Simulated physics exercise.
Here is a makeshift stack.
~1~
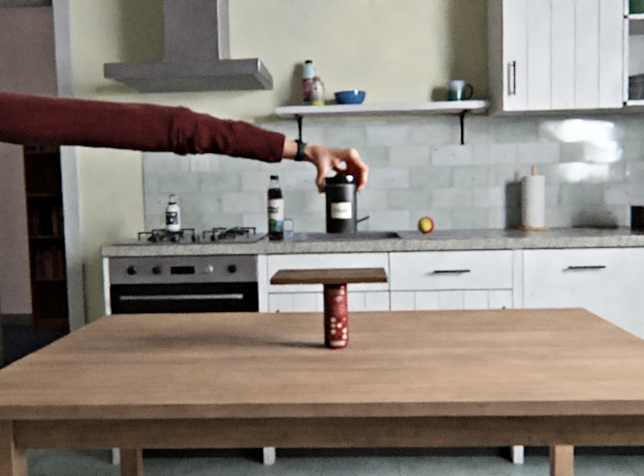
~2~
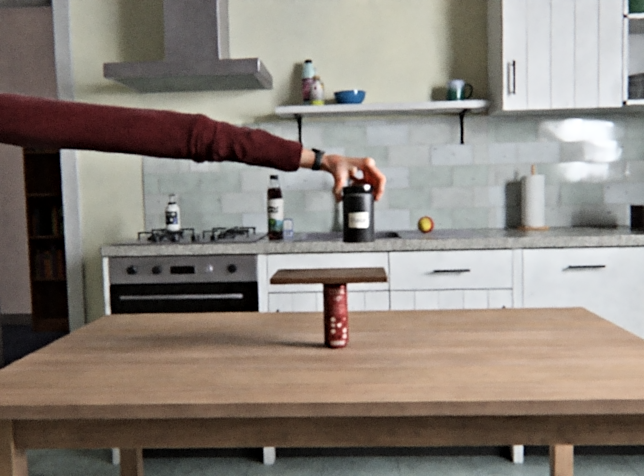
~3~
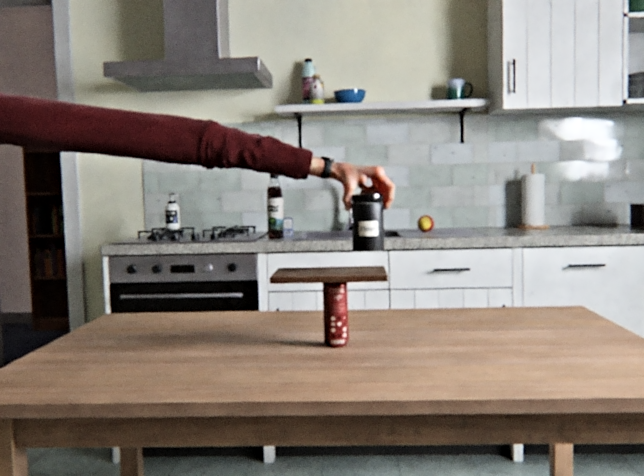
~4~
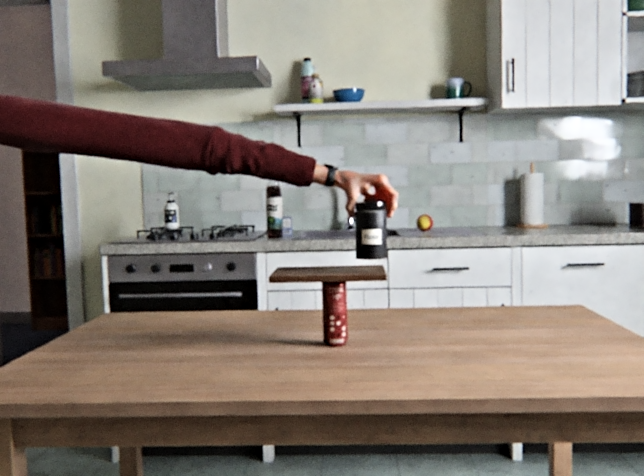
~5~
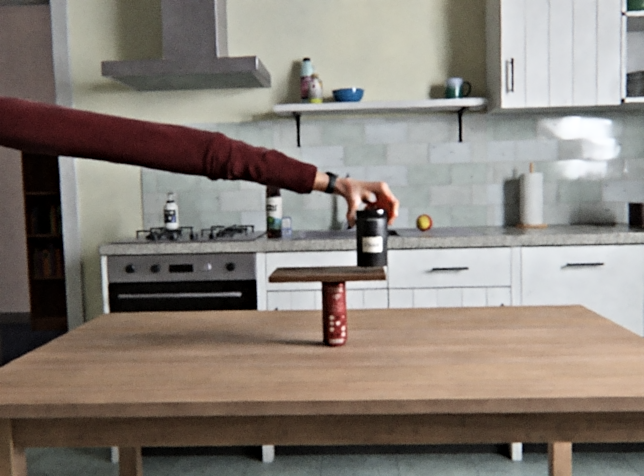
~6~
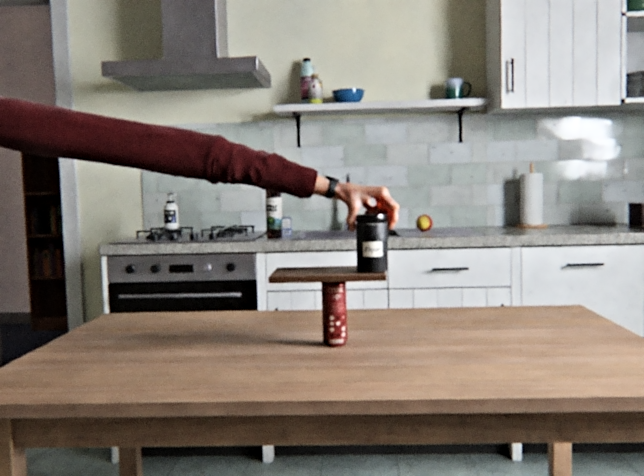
To begin with, a hand in a dark red sleeve holds a black jar above a wooden board balanced on a red can on a table. The arm moves the jar to the right, then lowers it onto the board's right end, where the hand remains on it.
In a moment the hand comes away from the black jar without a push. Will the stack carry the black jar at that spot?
The stack comes apart.
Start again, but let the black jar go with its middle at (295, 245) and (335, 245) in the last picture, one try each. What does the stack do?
First, it loses its balance; second, it holds.
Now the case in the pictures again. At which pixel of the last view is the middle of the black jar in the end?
Around (418, 332).
Then, 0.30 s later than the last frame, black jar now fallen; brown lid tilted by 38°.
Then, 0.40 s later than the last frame, brown lid tilted by 71°.
Then, 0.60 s later than the last frame, brown lid now fallen.
Then, 0.80 s later than the last frame, things are still on the move.
When it is over, fallen, brown lid and black jar; red can as before. End places, in pixels of the last picture, black jar near (418, 332). The stack gives way.
